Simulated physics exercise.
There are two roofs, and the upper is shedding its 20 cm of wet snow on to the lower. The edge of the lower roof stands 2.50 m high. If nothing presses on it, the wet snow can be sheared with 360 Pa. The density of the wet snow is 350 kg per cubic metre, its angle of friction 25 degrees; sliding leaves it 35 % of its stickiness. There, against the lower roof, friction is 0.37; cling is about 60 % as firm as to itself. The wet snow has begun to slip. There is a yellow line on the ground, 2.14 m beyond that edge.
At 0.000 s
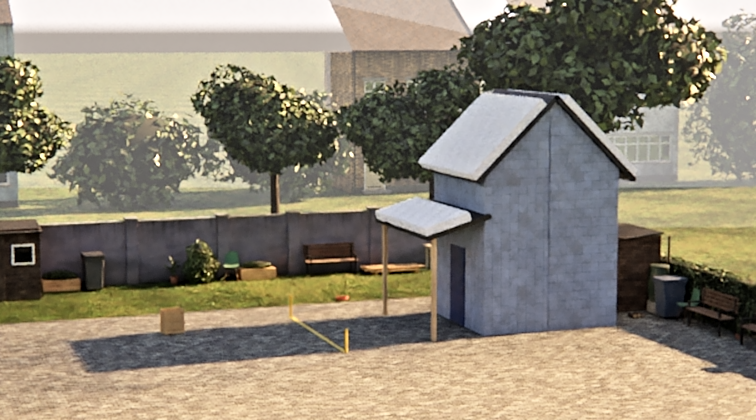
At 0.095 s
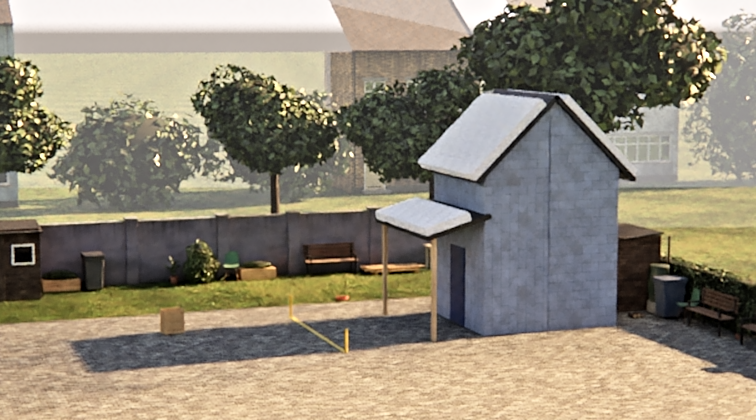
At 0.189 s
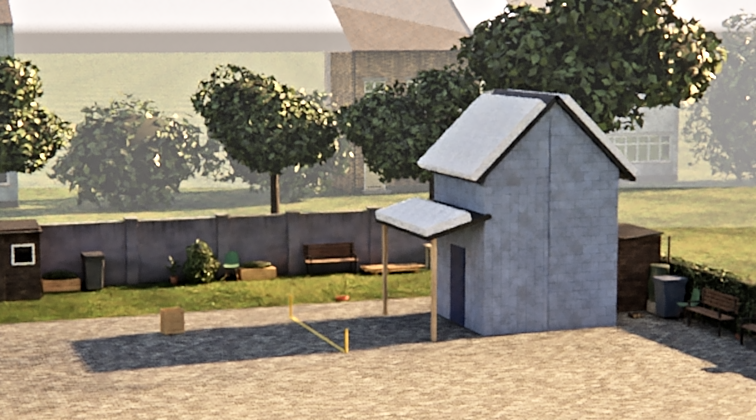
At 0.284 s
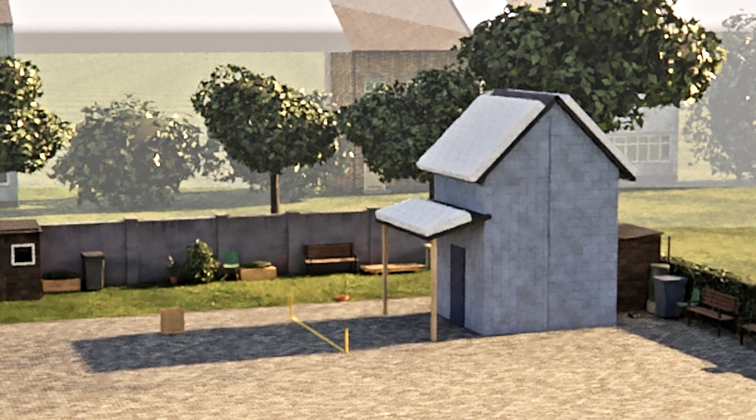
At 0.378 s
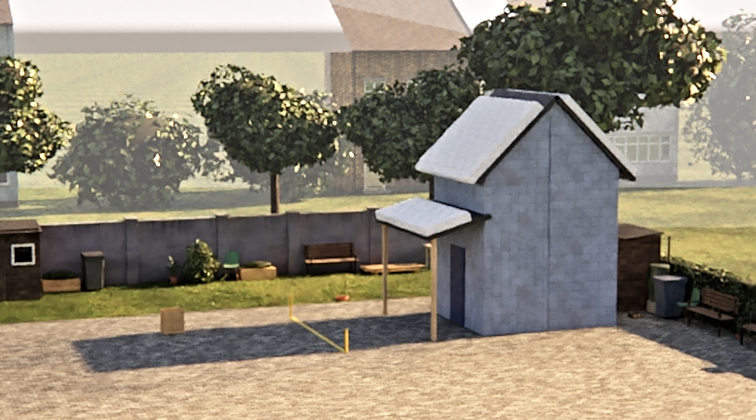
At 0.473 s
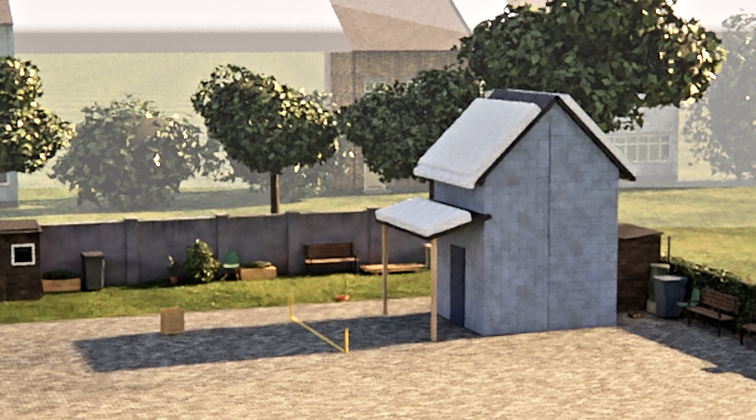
Snow on the small house's upper roof slides slightly down toward the lower snowy roof.
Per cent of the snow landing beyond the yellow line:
Roughly 17 %.
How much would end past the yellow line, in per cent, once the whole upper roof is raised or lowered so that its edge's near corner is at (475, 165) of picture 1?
25 per cent or so.
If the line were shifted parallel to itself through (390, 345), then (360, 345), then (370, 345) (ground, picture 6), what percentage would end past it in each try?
First try around 50 per cent, second around 25 per cent, third around 35 per cent.
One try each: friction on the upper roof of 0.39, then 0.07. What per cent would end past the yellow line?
I'd say 30 %, followed by 40 %.
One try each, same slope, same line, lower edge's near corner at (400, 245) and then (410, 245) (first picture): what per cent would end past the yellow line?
Try 1: Near 4 %; try 2: Near 6 %.
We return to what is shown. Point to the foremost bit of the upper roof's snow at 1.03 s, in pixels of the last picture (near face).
Around pixel (447, 216).
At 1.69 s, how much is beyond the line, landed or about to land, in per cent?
0 percent.
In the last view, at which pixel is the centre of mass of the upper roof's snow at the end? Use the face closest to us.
Somewhere near (382, 309).
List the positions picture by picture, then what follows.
Foremost bit of the wet snow at (476, 172), in the first frame.
Foremost bit of the wet snow at (476, 177), its middle shifted 8 mm, in the second frame.
Foremost bit of the wet snow at (475, 172), its middle shifted 3.1 cm, 1 % of it past the upper edge, in one piece, in the third frame.
Foremost bit of the wet snow at (474, 171), its middle shifted 6.9 cm, 3 % of it past the upper edge, in one piece, in the fourth frame.
Foremost bit of the wet snow at (472, 177), its middle shifted 12 cm, 5 % of it past the upper edge, in one piece, in the fifth frame.
Foremost bit of the wet snow at (469, 183), its middle shifted 20 cm, 8 % of it past the upper edge, cracking, in the sixth frame.
After 1.03 s, none is below the lower edge and 0 % is past the line.
After 1.69 s, none is below the lower edge and 0 % is past the line.
After 2.34 s, 52 % is below the lower edge and 0 % is past the line.
After 3.00 s, 68 % is below the lower edge and 16 % is past the line.
After 3.90 s, 70 % is below the lower edge and 17 % is past the line.
